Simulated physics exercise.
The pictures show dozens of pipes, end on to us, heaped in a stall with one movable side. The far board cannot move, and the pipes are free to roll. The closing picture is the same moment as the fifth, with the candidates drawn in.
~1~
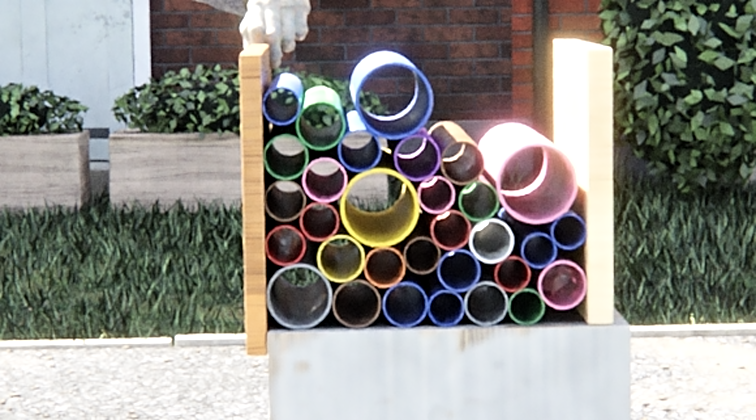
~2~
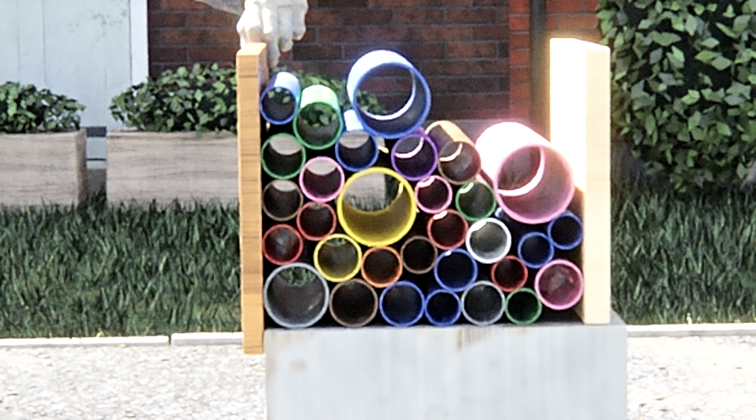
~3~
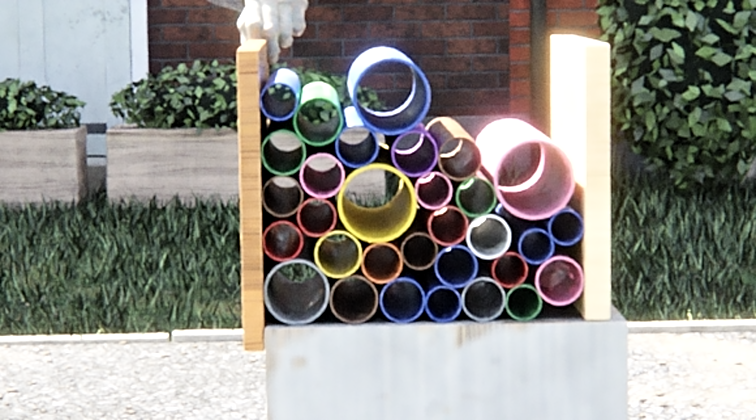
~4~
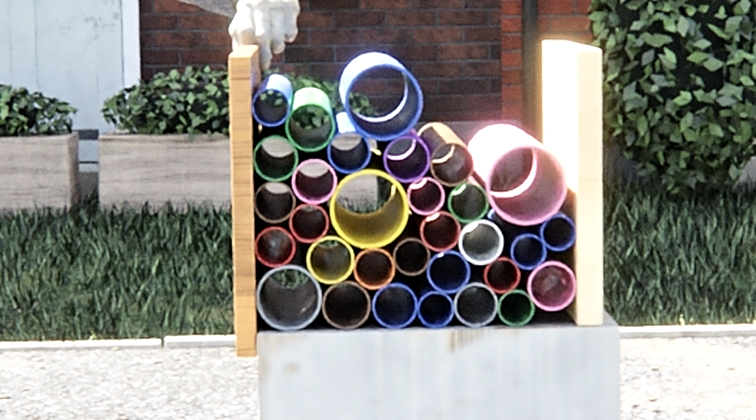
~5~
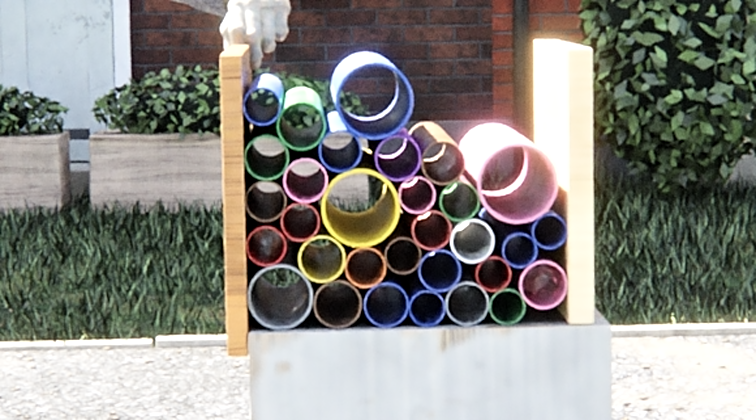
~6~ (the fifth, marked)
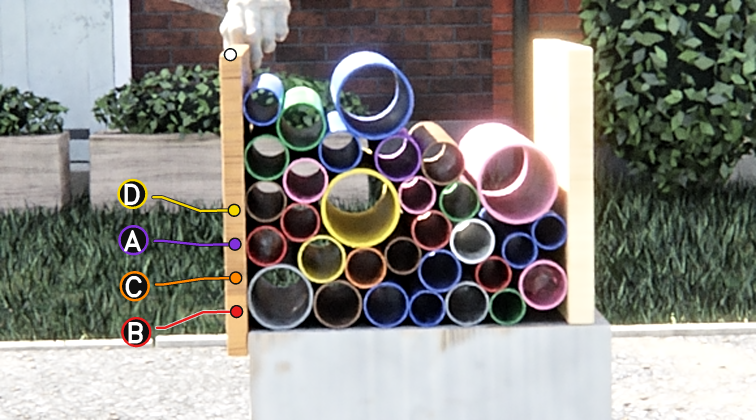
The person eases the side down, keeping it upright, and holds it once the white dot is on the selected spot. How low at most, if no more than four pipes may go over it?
Down to D.
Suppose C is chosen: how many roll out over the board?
The count is nine.
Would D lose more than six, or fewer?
It loses fewer than six.
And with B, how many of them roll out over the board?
The count is nine.
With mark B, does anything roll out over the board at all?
Yes, at B.
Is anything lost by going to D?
At D: Yes.
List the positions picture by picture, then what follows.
A grey pipe (299, 297); a red pipe (319, 222), in the first frame.
A red pipe (316, 221); a white pipe (488, 240), in the second frame.
A pink pipe (434, 190); a pink pipe (534, 178), in the third frame.
A blue pipe (271, 107); side board (248, 189), in the fourth frame.
A grey pipe (280, 297); a red pipe (300, 222), in the fifth frame.
On the marked copy, A at (235, 244); B at (236, 312); C at (236, 278); D at (234, 211); the white dot at (230, 55).
Following D. Soon after the start, top of the board (243, 125).
Later, top of the board (245, 206).
In the end, top of the board (245, 209), three out over the board.
As for the rest, A five out over the board; B more than four out over the board; C more than four out over the board.
